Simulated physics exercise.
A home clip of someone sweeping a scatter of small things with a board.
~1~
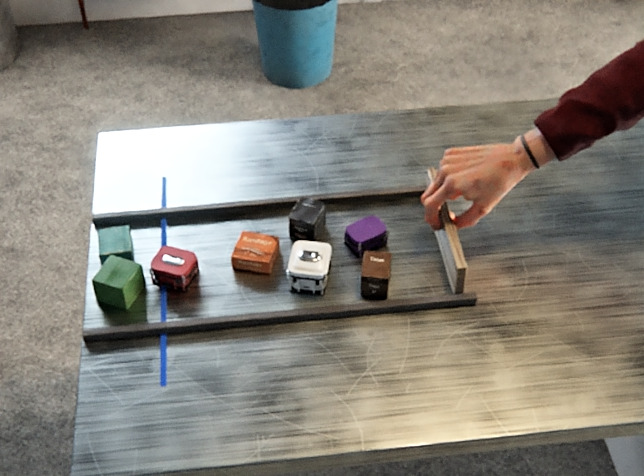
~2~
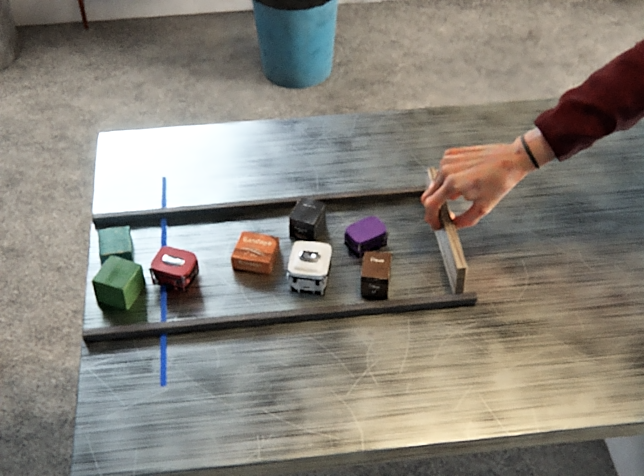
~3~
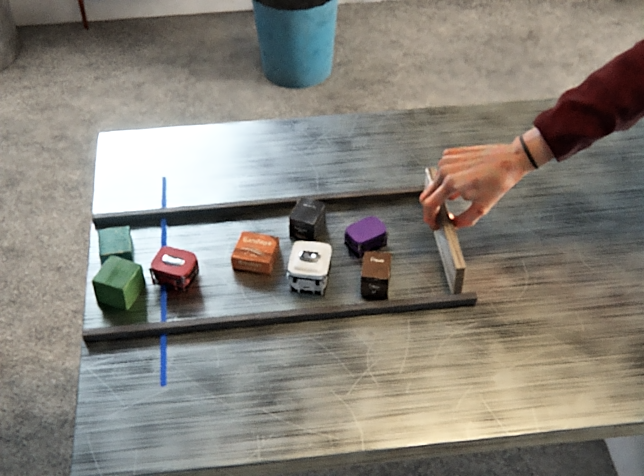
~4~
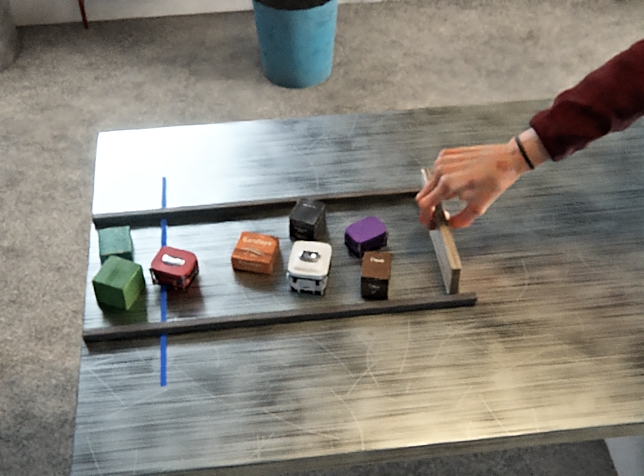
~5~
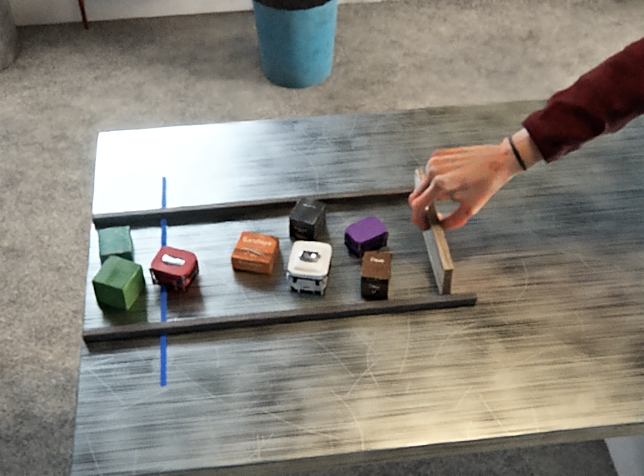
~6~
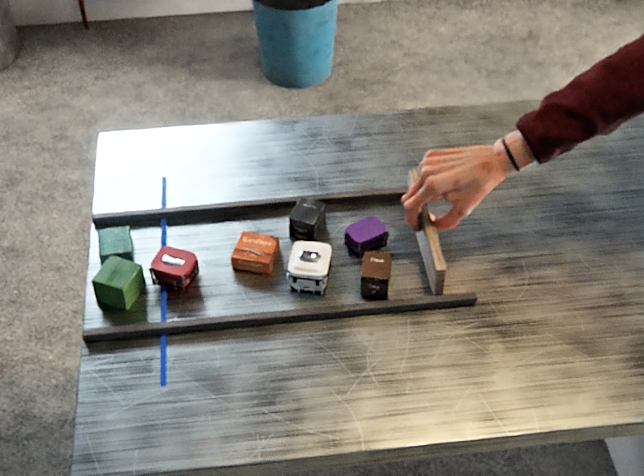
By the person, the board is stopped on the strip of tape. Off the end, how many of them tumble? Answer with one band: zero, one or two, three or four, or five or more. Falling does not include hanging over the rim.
One or two.
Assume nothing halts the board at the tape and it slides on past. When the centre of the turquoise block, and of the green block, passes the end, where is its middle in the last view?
The turquoise block gives roughly (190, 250), the green block roughly (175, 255).
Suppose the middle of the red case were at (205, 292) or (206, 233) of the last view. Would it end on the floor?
First place, it is safe; second place, it is safe.
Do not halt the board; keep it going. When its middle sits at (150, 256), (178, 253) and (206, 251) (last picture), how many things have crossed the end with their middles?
Per position: 3 / 1 / 0.
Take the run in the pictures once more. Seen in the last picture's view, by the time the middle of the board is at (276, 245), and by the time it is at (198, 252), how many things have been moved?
At the first spot 5, then 8.
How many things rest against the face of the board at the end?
Contact count: 3.
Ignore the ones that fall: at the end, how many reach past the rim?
The overhang total is 2.
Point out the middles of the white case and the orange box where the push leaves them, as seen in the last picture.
The white case ends at (124, 277) and the orange box at (106, 242).
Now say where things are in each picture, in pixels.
In the first frame, turquoise block (116, 247); green block (119, 282); red case (175, 269); board (445, 230); tape (164, 270).
In the second frame, green block (119, 282); brown box (376, 274).
In the third frame, red case (175, 269); orange box (256, 252).
In the fourth frame, turquoise block (116, 247); purple case (366, 237).
In the fifth frame, green block (119, 282); board (433, 231).
In the sixth frame, turquoise block (116, 247); green block (119, 282); red case (175, 269); board (425, 231); tape (164, 270).
Early on, none off yet; turquoise block at rest near (116, 247); green block at rest near (119, 282); red case at rest near (175, 269).
Finally, the number that fall off is one or two; lost, green block and turquoise block.
